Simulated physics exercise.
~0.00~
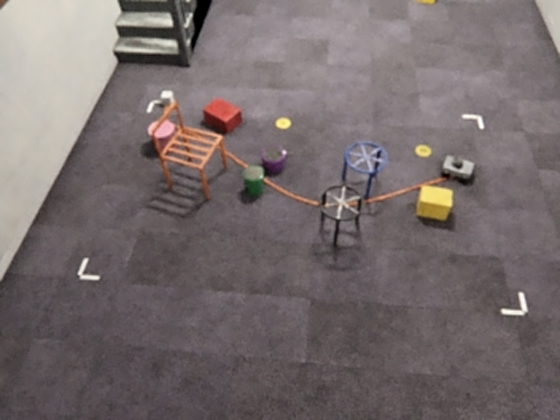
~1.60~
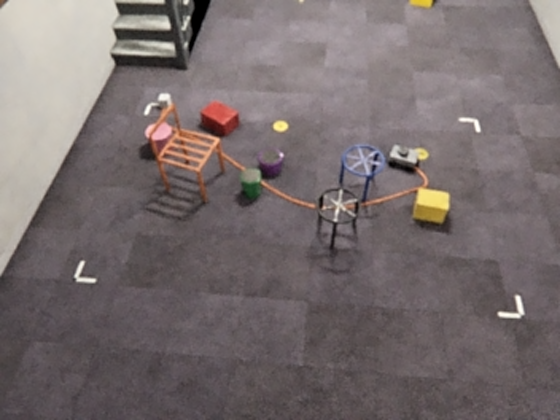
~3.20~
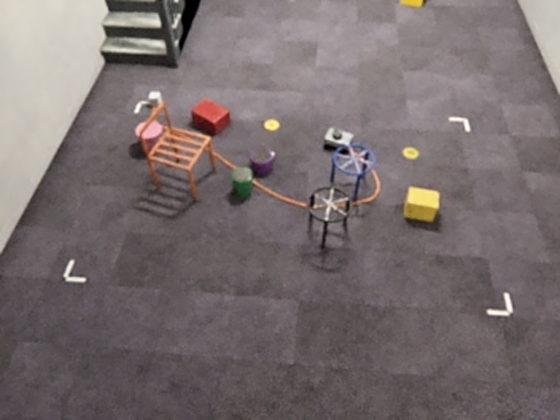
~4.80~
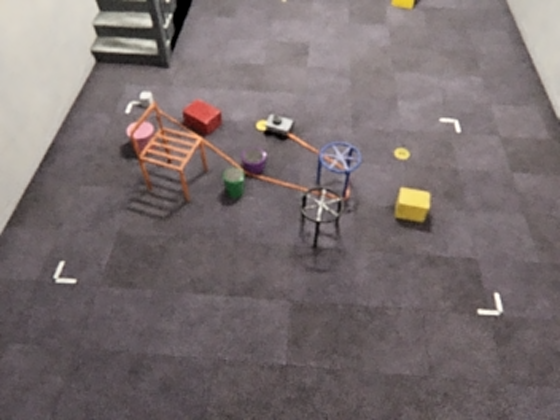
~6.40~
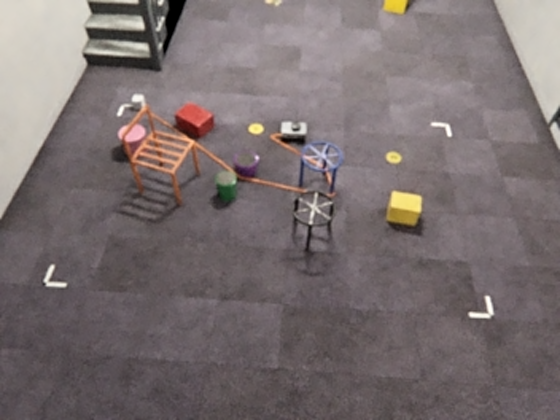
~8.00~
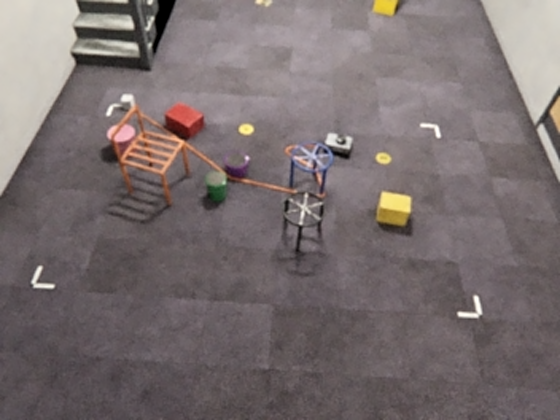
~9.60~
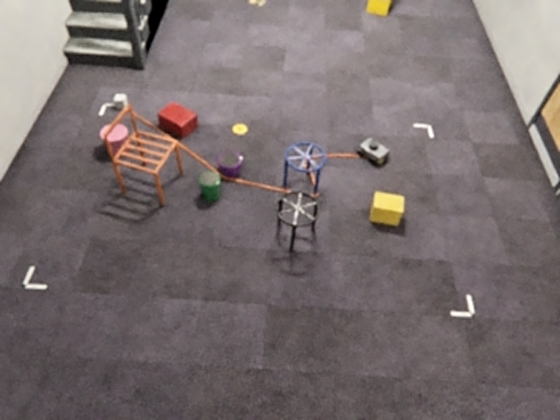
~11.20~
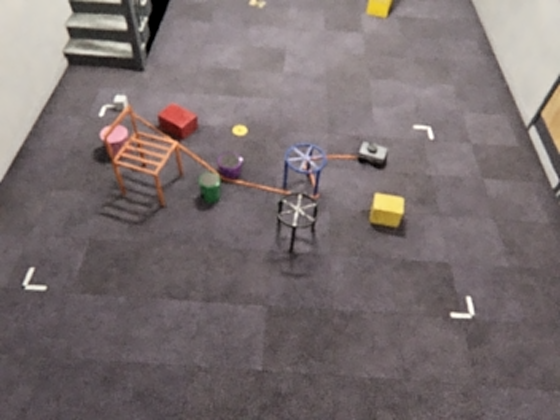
The video shows a small cart trailing an orange lead across a grey floor among stools, pots, crates and an orange chair. It travels left behind the blue stool, which shifts slightly left as the cart turns back right, and the cart stops beyond the yellow crate with the green pot unmoved.
